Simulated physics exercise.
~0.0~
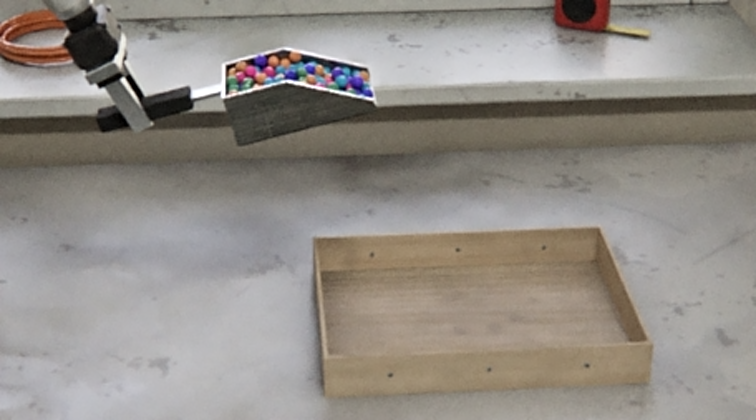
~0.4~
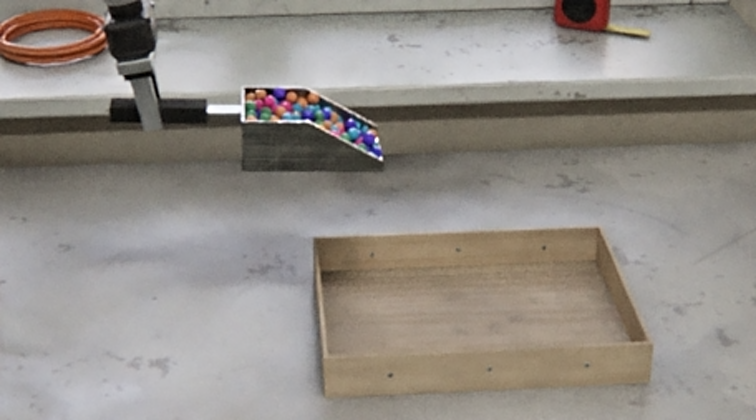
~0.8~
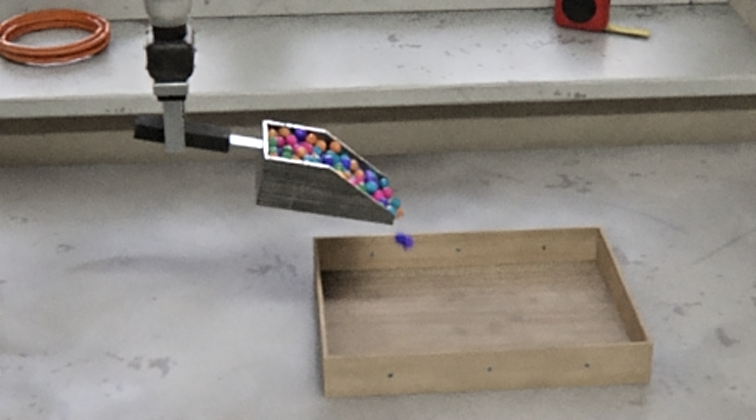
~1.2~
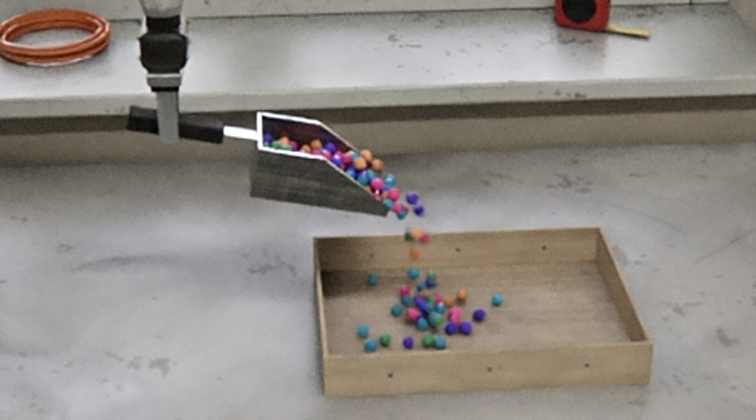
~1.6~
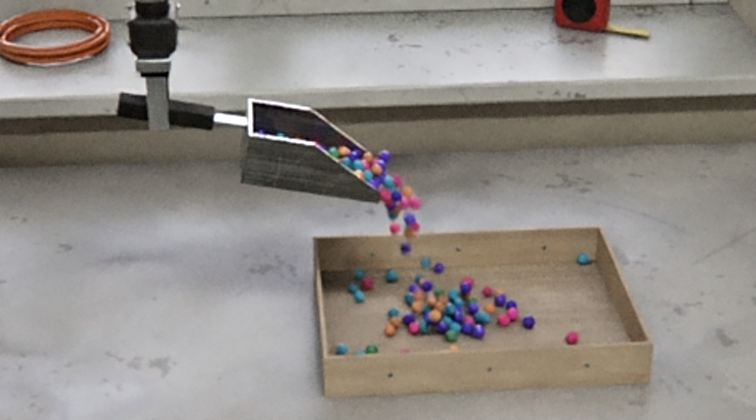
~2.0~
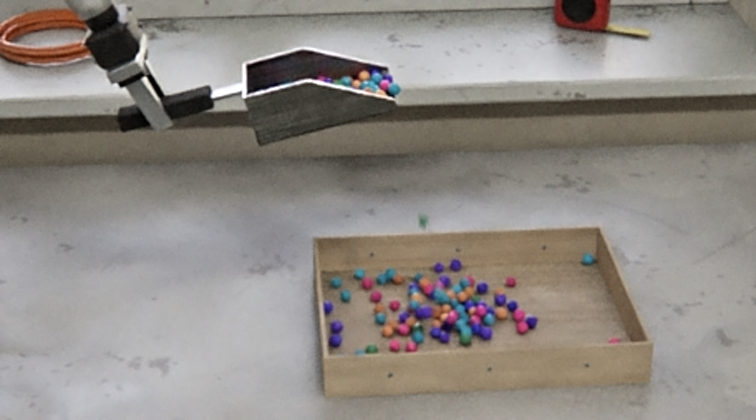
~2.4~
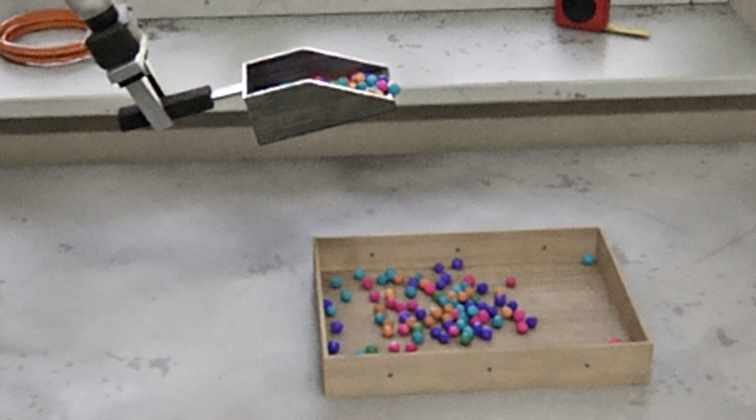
In this clip, a robotic arm lowers and tilts a scoop of colourful round sweets toward a shallow wooden tray, and many spill in and scatter; the arm then raises and levels the scoop, ending still with some sweets left inside.
